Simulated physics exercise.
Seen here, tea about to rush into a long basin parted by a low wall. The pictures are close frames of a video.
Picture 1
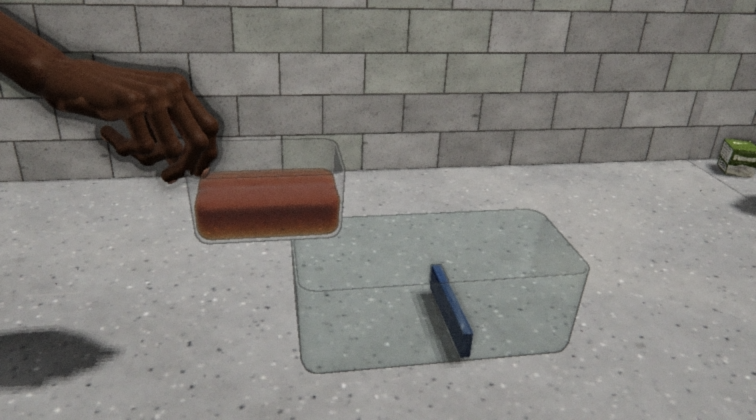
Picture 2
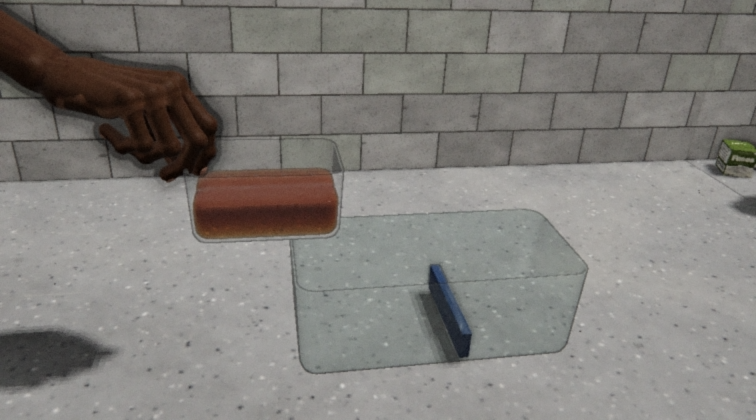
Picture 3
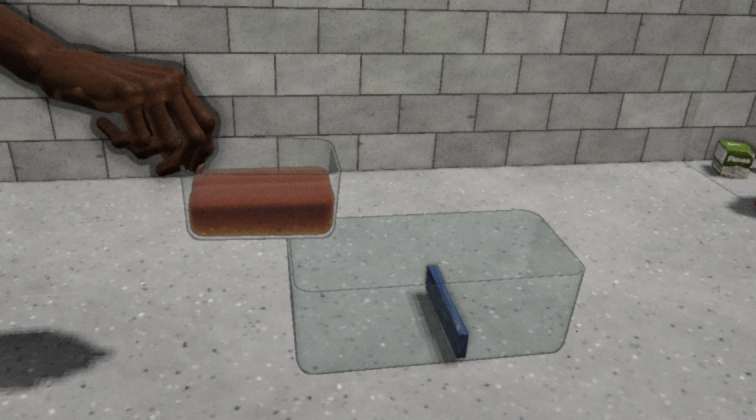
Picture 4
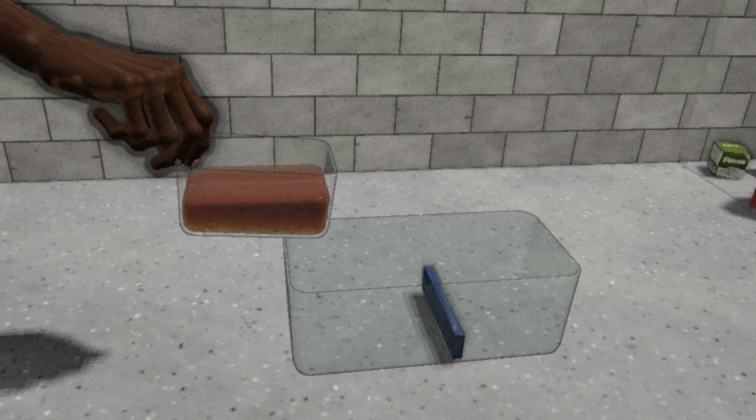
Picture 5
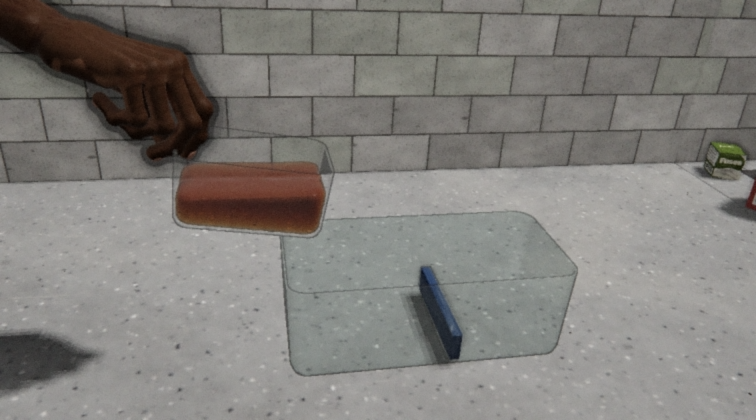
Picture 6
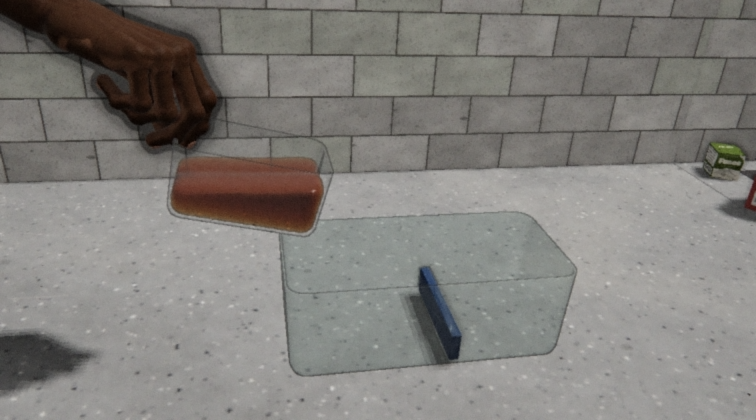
Hand slowly tilting a clear container of reddish-brown liquid rightward above a long transparent basin with a low blue divider.
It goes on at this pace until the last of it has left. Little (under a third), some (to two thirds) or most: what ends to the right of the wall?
It comes to under a third.
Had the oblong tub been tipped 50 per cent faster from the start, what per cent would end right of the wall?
About 10 per cent.
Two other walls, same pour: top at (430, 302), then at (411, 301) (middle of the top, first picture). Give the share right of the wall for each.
First some 35, then 65 per cent.
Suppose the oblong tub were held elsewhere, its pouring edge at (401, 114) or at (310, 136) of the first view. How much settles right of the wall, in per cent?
About 80 and 10 per cent.
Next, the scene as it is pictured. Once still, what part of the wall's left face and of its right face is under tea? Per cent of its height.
Near 50 on the left, 0 on the right.
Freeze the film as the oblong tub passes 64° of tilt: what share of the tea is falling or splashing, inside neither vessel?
Near 30 %.
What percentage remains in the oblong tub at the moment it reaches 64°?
About 65 per cent.
A moment on, the oblong tub is tipped part way and 67 per cent is still to pour, 2 is left of the wall and 0 right of it.
Next, the oblong tub is tipped on its side and 19 per cent is still to pour, 63 is left of the wall and 2 right of it.
Then the oblong tub is tipped on its side and 3 per cent is still to pour, 86 is left of the wall and 5 right of it.
Later the oblong tub is tipped on its side and 0 per cent is still to pour, 90 is left of the wall and 6 right of it.
In the end 92 per cent lies left of the wall, 6 right of it and 2 outside.
